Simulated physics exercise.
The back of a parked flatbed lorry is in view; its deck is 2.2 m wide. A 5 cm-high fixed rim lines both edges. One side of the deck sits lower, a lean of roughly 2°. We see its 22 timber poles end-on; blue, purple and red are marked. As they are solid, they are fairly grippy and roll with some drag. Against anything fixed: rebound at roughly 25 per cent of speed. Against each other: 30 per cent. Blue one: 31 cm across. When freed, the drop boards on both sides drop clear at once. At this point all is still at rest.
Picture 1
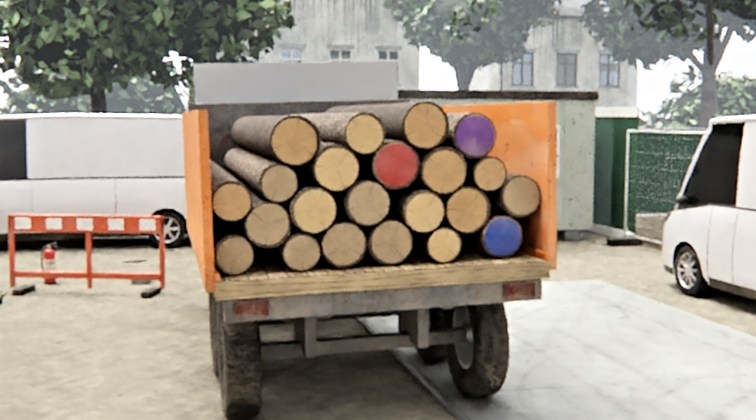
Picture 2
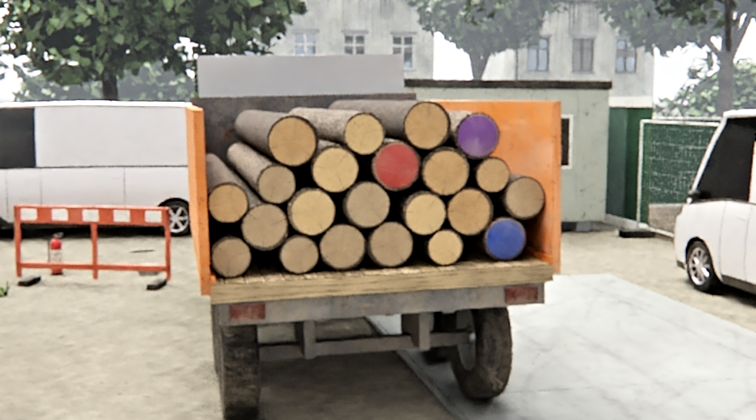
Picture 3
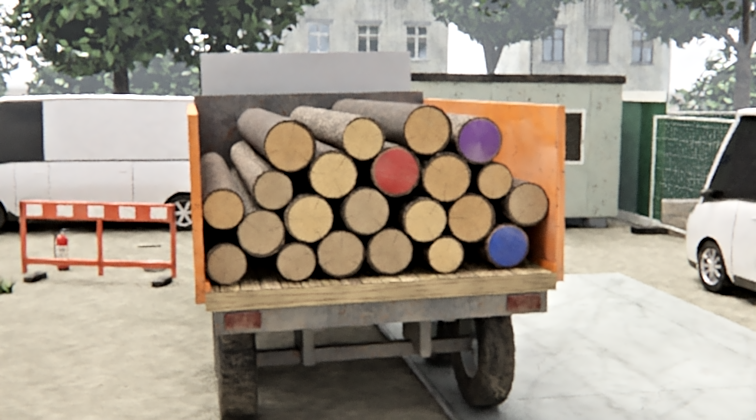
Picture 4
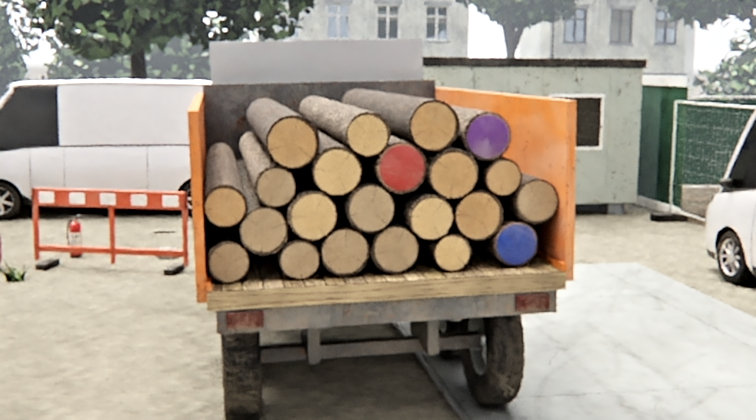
In this clip, a stack of cut logs, with one red, one purple and one blue end, sits motionless between orange side boards on a parked truck's flatbed, while the view shifts slightly around the rear.
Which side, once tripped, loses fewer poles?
Release on the left.
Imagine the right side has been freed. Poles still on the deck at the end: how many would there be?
That makes 19 in all.
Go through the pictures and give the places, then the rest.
In the first frame, blue (504, 237), purple (476, 136), red (397, 165); the deck slopes 2° down to the left; 6 of the 22 make up the bottom layer; nothing moves.
In the second frame, blue (507, 240), purple (479, 136), red (397, 166); rims, left 5 cm, right 5 cm; nothing moves.
In the third frame, blue (509, 247), purple (481, 141), red (397, 172); side tops at (193, 121) and (560, 112); nothing moves.
In the fourth frame, blue (518, 245), purple (489, 137), red (403, 168); all still.
If it is the left, after 0.8 s, blue is on the deck, 30 cm from the right edge; purple is up on others, 45 cm from the right edge; red is up on others, 100 cm from the right edge; 1 of 22 is off.
If it is the left, in the end, blue is on the deck, 30 cm from the right edge; purple is up on others, 45 cm from the right edge; red is up on others, 100 cm from the right edge; 1 of 22 is off.
If it is the right, after 0.7 s, blue is on the deck, 15 cm from the right edge; purple is up on others, 15 cm from the right edge, rolling right; red is up on others, 95 cm from the right edge; 2 of 22 are off.
If it is the right, in the end, blue is on the deck, 15 cm from the right edge; purple is on the ground to the right; red is up on others, 95 cm from the right edge; 3 of 22 are off.
